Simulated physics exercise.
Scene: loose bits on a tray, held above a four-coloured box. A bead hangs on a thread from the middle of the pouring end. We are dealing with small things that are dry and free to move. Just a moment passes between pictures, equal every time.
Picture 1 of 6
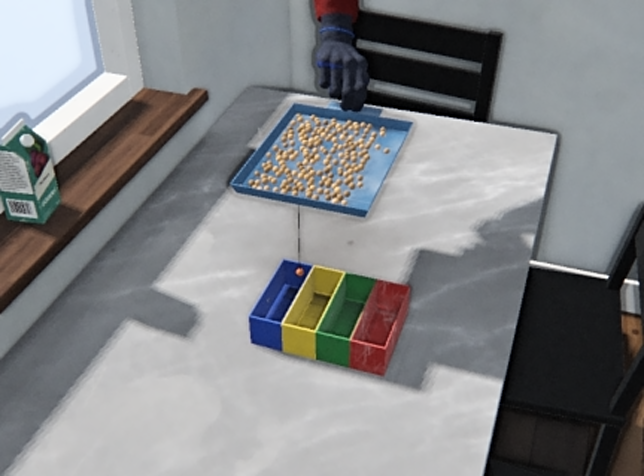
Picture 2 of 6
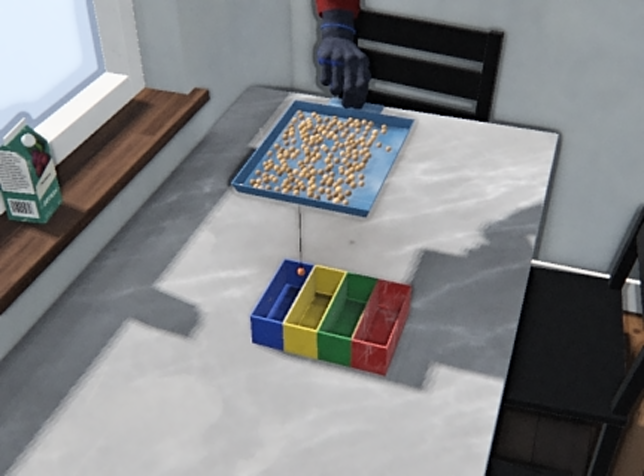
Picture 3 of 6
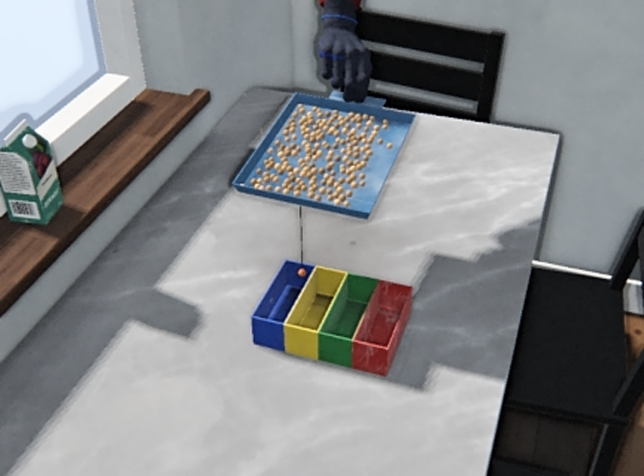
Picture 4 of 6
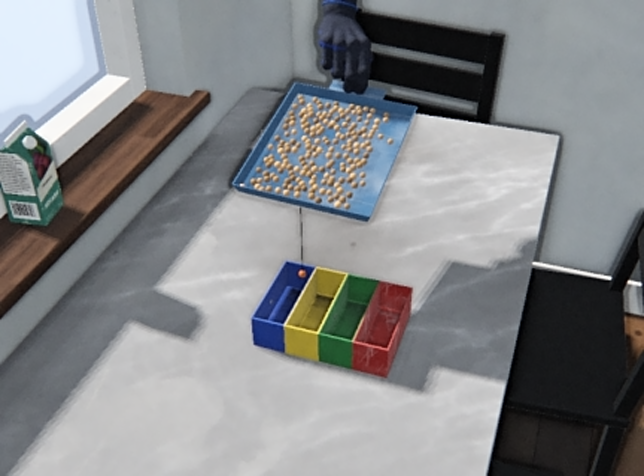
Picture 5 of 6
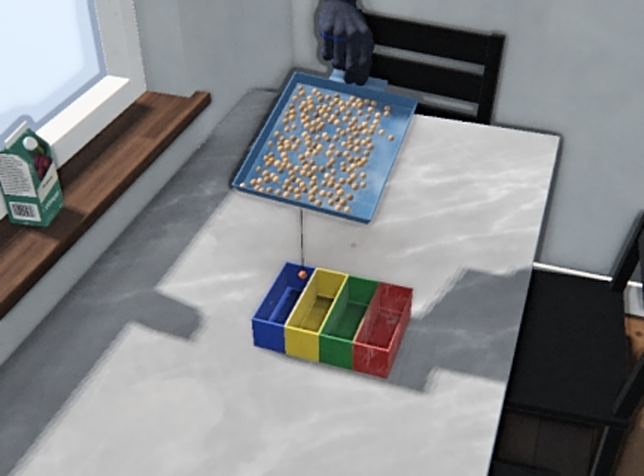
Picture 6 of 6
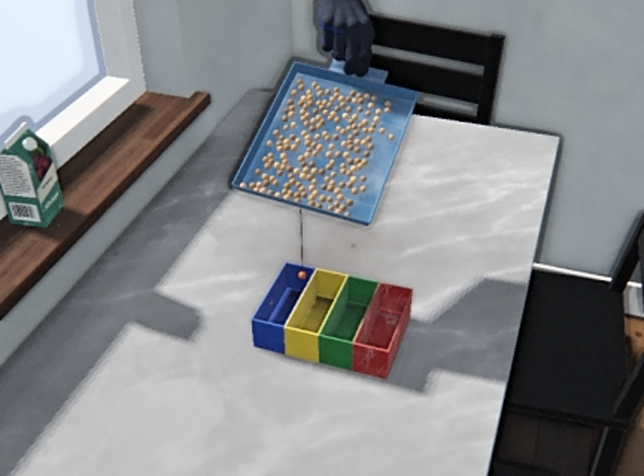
In this clip, a dark-gloved hand gradually raises the far end of a blue tray of small round beads above a box with blue, yellow, green and red cells, while the beads shift slightly and the box stays still.
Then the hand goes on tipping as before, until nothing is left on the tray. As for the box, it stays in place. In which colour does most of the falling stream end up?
Most of the stream ends up in the green cell.
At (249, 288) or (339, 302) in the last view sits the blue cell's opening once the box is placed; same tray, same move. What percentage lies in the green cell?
Close to 20 in a hundred, then close to 0 in a hundred.
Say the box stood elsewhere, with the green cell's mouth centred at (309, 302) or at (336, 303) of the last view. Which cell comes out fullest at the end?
In the first try it is red, in the second it is that red cell.
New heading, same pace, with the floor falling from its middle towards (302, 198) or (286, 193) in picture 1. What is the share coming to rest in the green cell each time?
First case around 10 per cent, second case 0 per cent.
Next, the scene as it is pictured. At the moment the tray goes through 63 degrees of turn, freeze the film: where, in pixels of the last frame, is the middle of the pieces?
The middle of the pieces shows up near (342, 226).
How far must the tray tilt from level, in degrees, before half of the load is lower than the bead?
Close to 80 degrees, I reckon.
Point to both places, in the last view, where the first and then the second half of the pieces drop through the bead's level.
First roughly (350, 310), then roughly (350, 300).
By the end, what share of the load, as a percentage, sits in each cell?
The blue cell holds about 0 %, the yellow cell about 20 %, the green cell about 50 % and the red cell about 20 %.
Just after the last frame, tray tipped steeply; roughly half on the tray; about a tenth in the green cell; about a tenth in the red cell; about a tenth in the yellow cell; just a few in the blue cell; roughly a quarter falling or outside the box.
A moment on, tray tipped past a quarter turn; just a few on the tray; roughly half in the green cell; roughly a quarter in the red cell; roughly a quarter in the yellow cell; just a few in the blue cell; about a tenth falling or outside the box.
Further on, tray tipped past a quarter turn; roughly half in the green cell; roughly a quarter in the red cell; roughly a quarter in the yellow cell; just a few in the blue cell; about a tenth falling or outside the box.
When it is over, tray tipped past a quarter turn; roughly half in the green cell; roughly a quarter in the red cell; roughly a quarter in the yellow cell; just a few in the blue cell; about a tenth outside the box.
